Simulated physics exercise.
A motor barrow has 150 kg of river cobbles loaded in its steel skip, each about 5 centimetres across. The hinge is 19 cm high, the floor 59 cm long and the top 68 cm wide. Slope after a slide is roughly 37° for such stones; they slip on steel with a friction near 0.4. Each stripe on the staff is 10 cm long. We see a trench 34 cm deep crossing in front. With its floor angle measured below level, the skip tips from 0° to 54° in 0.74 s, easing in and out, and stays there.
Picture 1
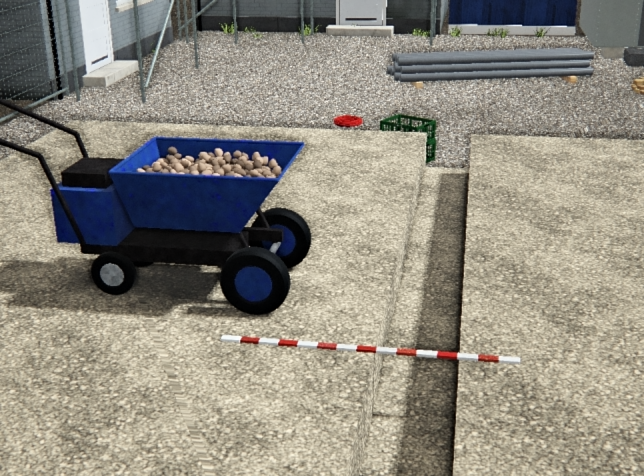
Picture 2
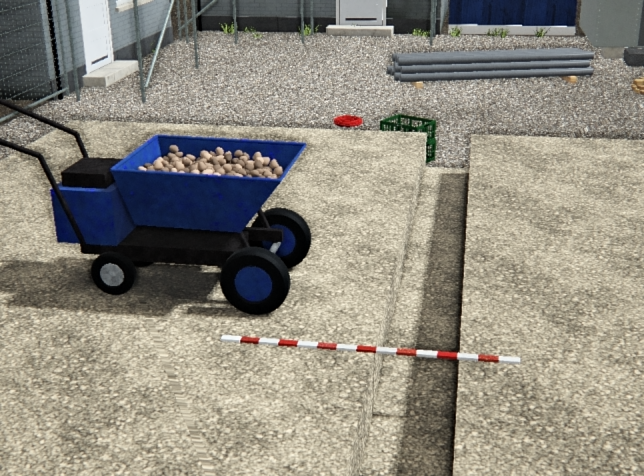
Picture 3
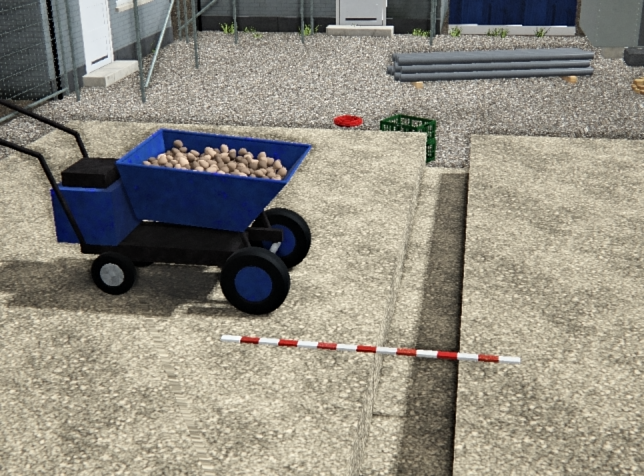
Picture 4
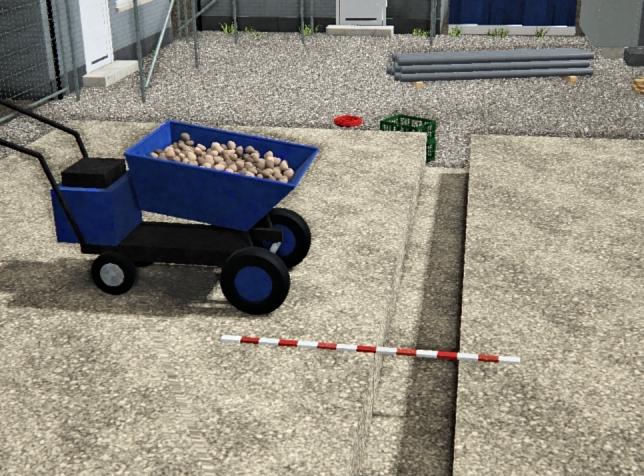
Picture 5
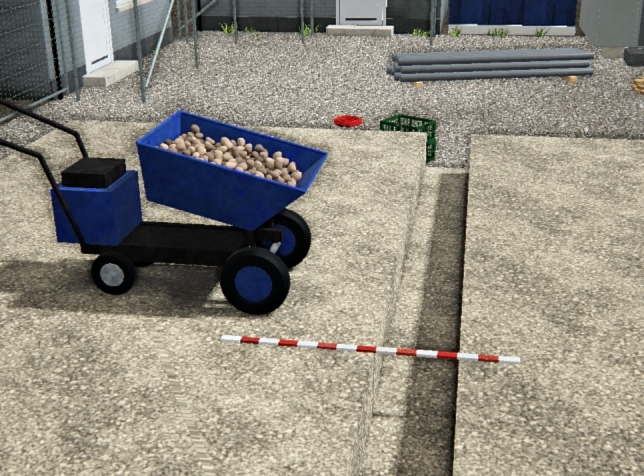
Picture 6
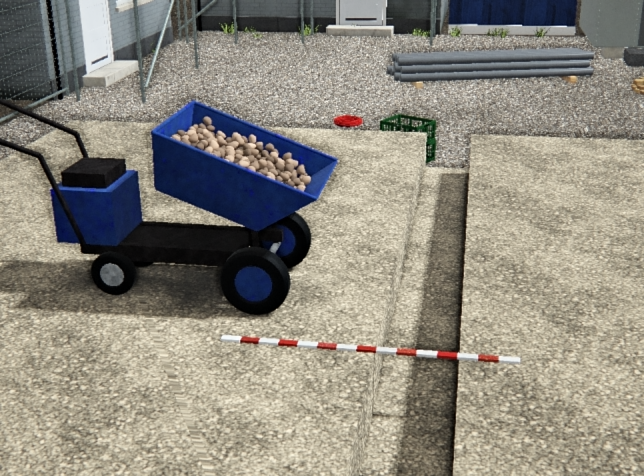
In a gravel yard, a blue motor barrow stands still while its skip of rounded stones tilts steadily down to the right.
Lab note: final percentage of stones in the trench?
Approx. 45 %.
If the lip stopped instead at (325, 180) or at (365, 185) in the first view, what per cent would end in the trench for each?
Result: Close to 30 then close to 10 per cent.
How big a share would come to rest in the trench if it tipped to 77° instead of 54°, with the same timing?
Expect roughly 100 per cent.
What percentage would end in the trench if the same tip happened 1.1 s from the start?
Close to 40 percent, then.
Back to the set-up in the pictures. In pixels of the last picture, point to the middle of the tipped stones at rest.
The tipped stones centre close to (428, 346).
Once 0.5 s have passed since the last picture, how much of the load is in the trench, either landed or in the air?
Something like 0 in a hundred.
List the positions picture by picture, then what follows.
Lip at (278, 180), floor tilted 0°, highest stones at (202, 159), in the first picture.
Lip at (280, 181), floor tilted 1°, highest stones at (196, 158), in the second picture.
The skip is at 4°, its lip at (286, 183); the top of the load is at (186, 155), in the third picture.
Lip at (295, 187), floor tilted 9°, highest stones at (181, 149), in the fourth picture.
The skip is at 14°, its lip at (305, 192); the top of the load is at (190, 142), in the fifth picture.
The skip is at 21°, its lip at (316, 199); the top of the load is at (196, 132), in the sixth picture.
Then, 0.2 s after the last picture the floor is at 45°, 100 % in the skip; the foremost stones are at (332, 217).
Then, 0.5 s after the last picture the floor is at 54°, 95 % in the skip, 3 % short of the trench, 1 % in the trench; the foremost stones are at (396, 247).
Then, 0.9 s after the last picture the floor is at 54°, 66 % in the skip, 4 % short of the trench, 29 % in the trench; the foremost stones are at (466, 322).
Then, 2.8 s after the last picture the floor is at 54°, 51 % in the skip, 3 % short of the trench, 45 % in the trench; the foremost stones are at (481, 330).
